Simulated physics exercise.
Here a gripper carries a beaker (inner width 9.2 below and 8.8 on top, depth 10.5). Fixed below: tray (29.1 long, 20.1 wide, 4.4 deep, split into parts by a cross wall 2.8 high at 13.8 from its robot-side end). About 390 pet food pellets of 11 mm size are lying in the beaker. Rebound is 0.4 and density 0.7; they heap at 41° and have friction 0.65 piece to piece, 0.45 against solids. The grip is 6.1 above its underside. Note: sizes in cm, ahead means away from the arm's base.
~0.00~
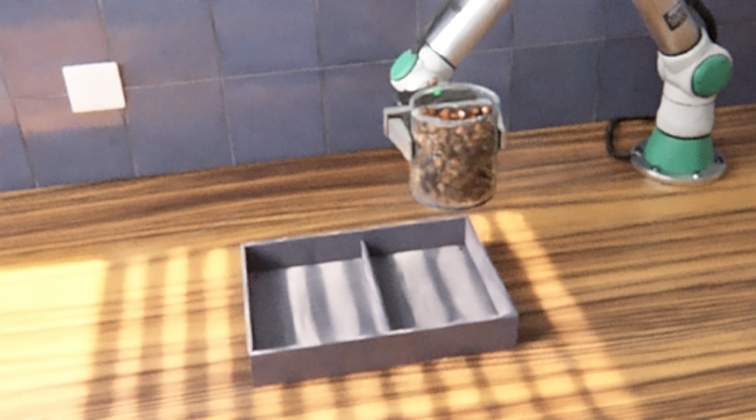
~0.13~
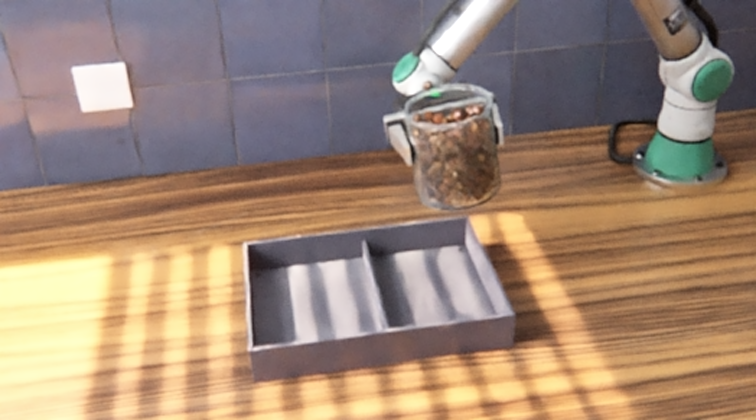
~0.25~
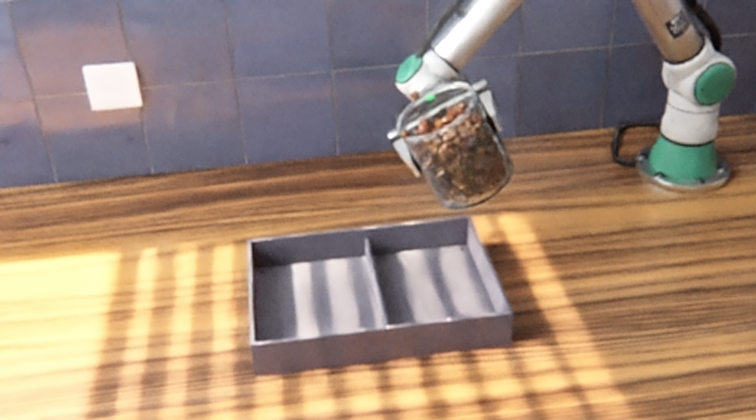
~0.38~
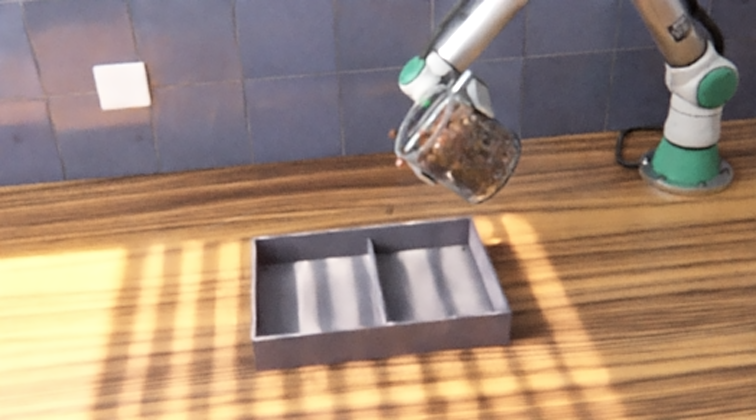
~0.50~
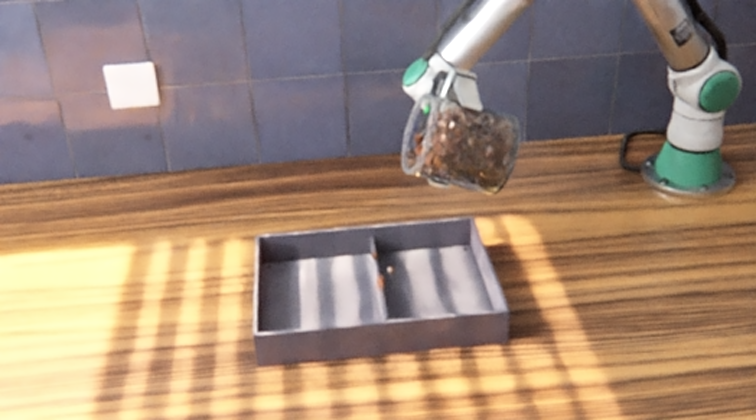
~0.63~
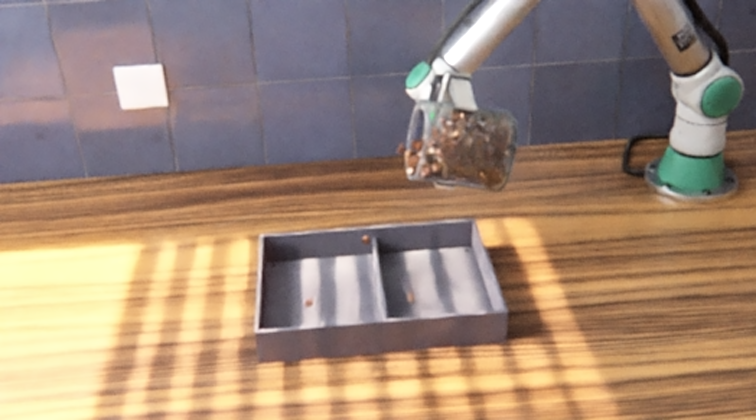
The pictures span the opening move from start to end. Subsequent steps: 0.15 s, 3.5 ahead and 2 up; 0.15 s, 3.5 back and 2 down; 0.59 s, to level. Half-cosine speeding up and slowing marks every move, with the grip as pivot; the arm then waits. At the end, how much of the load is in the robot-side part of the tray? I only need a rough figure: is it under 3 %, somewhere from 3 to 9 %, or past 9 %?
Roughly, it is somewhere from 3 to 9 %.
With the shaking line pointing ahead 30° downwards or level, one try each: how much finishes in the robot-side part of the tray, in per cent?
0 and 5 %.
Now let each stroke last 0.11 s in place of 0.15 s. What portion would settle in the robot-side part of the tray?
It would be some 5 %.
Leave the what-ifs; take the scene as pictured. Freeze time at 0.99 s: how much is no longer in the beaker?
I'd put it at some 15 per cent at that point.
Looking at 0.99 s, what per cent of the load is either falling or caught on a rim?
8 per cent.
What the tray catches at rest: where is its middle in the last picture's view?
I'd point to somewhere near (357, 296).
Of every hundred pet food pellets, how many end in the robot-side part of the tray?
Some 6 in a hundred.
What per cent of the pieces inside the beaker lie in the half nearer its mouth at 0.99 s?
Mouth half share: Roughly 45 %.
After 0.99 s, tilted 75° forward, highest piece 24 above the table; 329 in the beaker, 20 in the far-side part, 10 in the robot-side part, 30 in flight or on a rim.
After 1.34 s, tilted 16° forward, highest piece 25 above the table; 323 in the beaker, 46 in the far-side part, 20 in the robot-side part.
After 1.72 s, level, highest piece 26 above the table; 323 in the beaker, 46 in the far-side part, 20 in the robot-side part.
After 2.77 s, level, highest piece 26 above the table; 323 in the beaker, 46 in the far-side part, 20 in the robot-side part.
At rest, 323 in the beaker, 46 in the far-side part, 20 in the robot-side part. That is 5 % in the robot-side part of the tray.
